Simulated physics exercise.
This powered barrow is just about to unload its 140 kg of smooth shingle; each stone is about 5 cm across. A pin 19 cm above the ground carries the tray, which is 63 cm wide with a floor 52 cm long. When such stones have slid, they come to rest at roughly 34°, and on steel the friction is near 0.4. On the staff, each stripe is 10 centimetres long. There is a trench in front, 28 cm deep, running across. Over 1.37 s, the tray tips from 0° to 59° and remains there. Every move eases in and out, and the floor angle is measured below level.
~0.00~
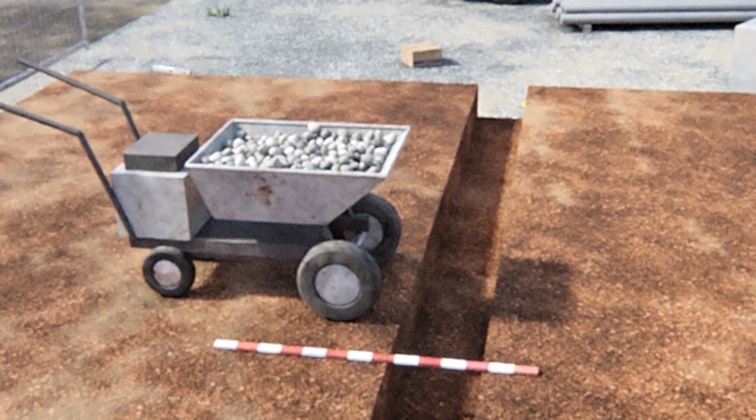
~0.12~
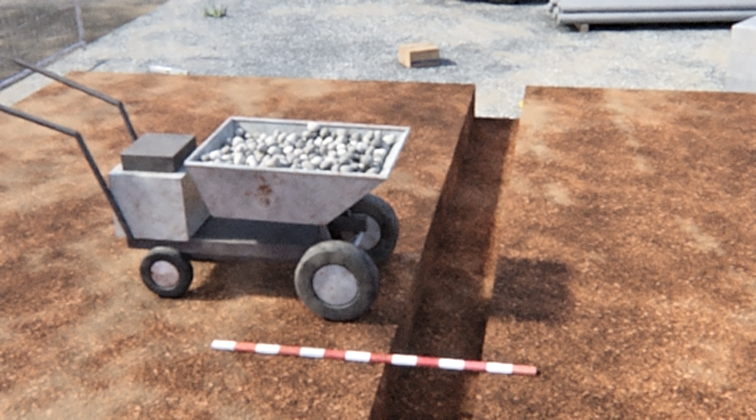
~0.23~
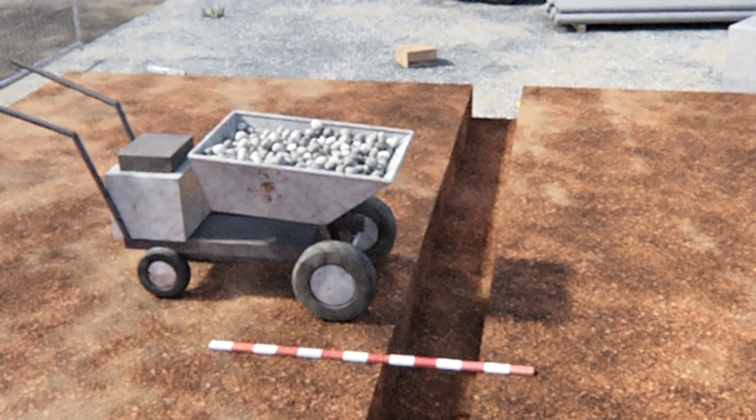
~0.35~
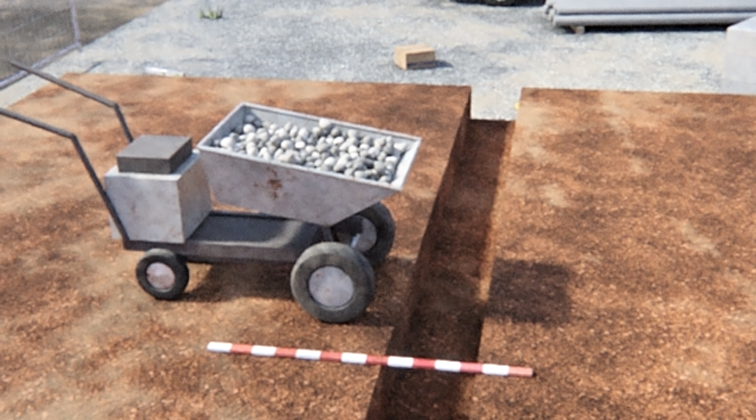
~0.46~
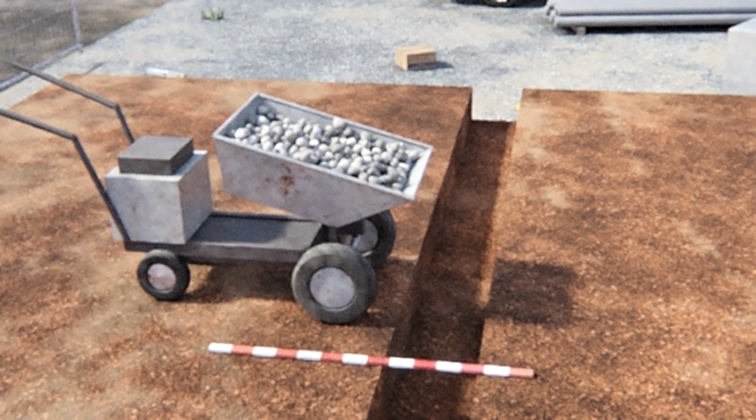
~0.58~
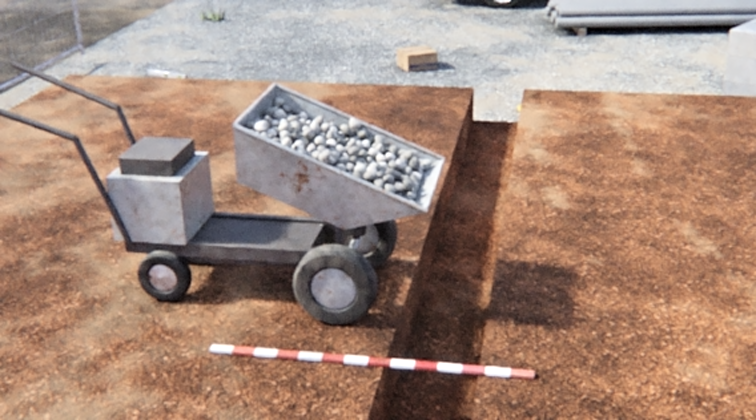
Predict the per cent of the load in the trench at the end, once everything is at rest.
Near 31 per cent.
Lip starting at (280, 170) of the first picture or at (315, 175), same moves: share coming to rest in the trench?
I'd expect some 95 per cent, then some 100.
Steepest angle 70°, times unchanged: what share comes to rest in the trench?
Roughly 25% would end there.
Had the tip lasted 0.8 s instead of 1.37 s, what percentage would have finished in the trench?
Estimate: About 25 %.
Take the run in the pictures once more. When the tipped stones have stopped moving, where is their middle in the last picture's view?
Their middle lands near (527, 302).
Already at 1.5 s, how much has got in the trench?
Around 5 per cent of it.
After 1.0 s the floor is at 50°; 100 % in the tray; the foremost stones are at (470, 235).
After 1.5 s the floor is at 59°; 58 % in the tray, 5 % in the trench, 37 % past the trench; the foremost stones are at (572, 300).
After 1.8 s the floor is at 59°; 24 % in the tray, 9 % in the trench, 68 % past the trench; the foremost stones are at (668, 318).
After 3.8 s the floor is at 59°; 0 % in the tray, 31 % in the trench, 69 % past the trench; the foremost stones are at (738, 311).
